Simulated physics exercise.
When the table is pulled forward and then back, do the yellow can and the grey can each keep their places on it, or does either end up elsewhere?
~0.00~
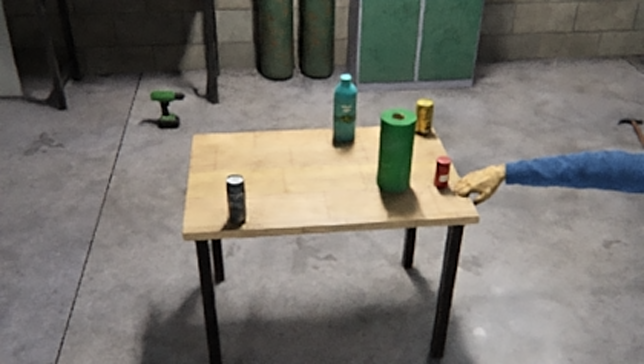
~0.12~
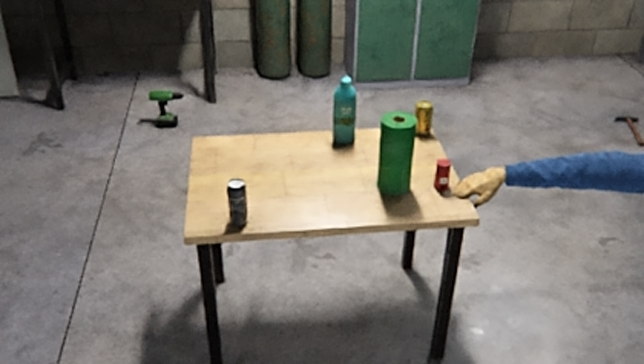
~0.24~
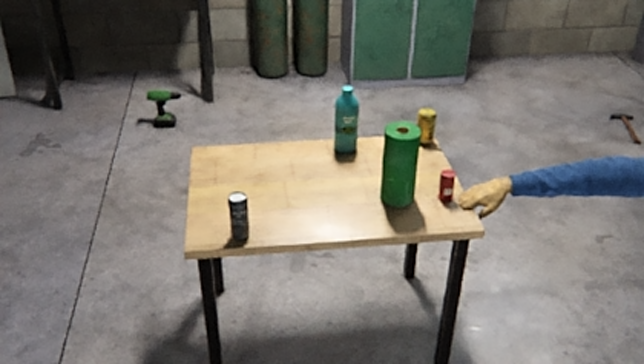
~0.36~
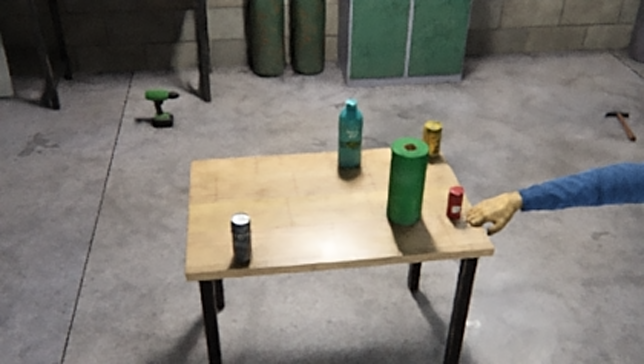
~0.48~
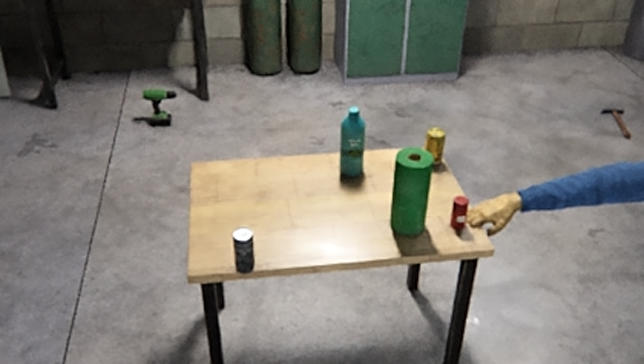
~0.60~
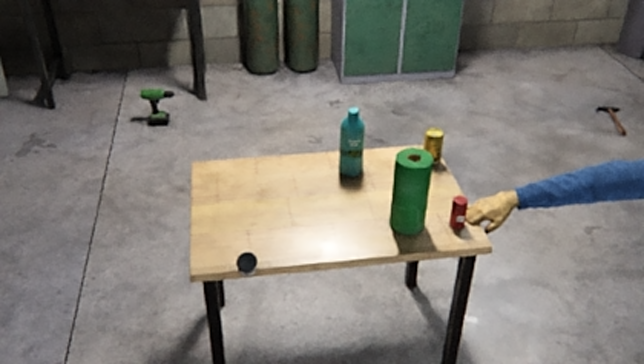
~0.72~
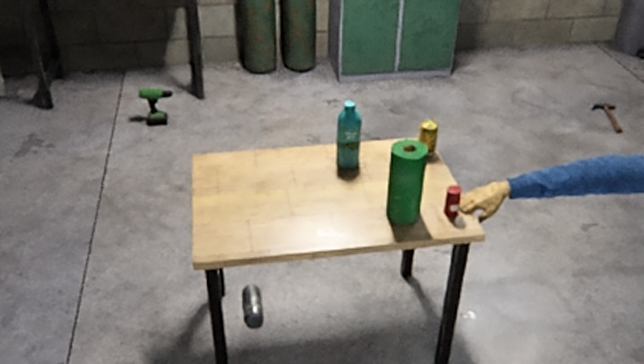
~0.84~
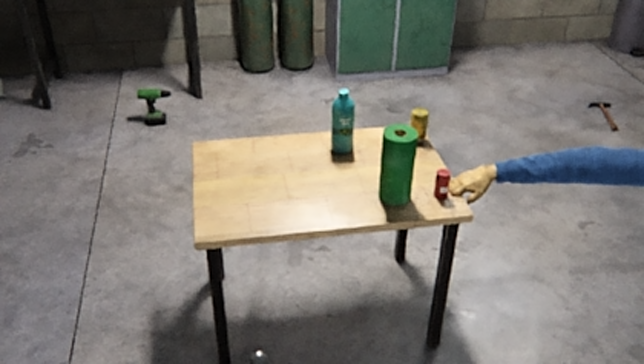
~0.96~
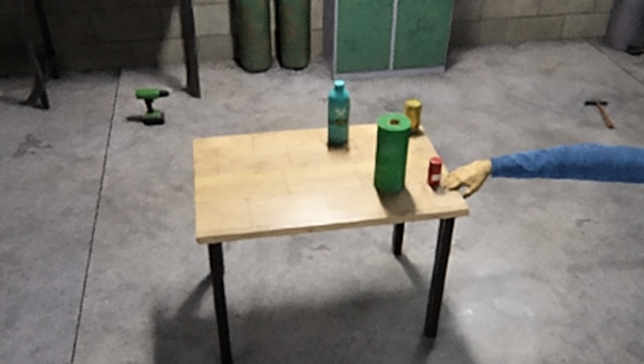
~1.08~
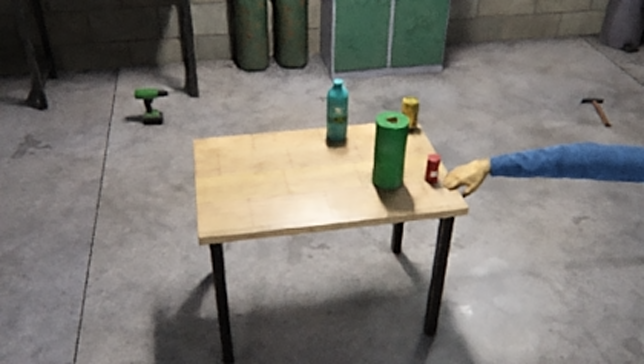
The yellow can stays upright in its place on the table. The grey can does not, as it tips over the front edge and drops off.
In a workshop, a gloved hand drags a table forward then back, and grey can falls.
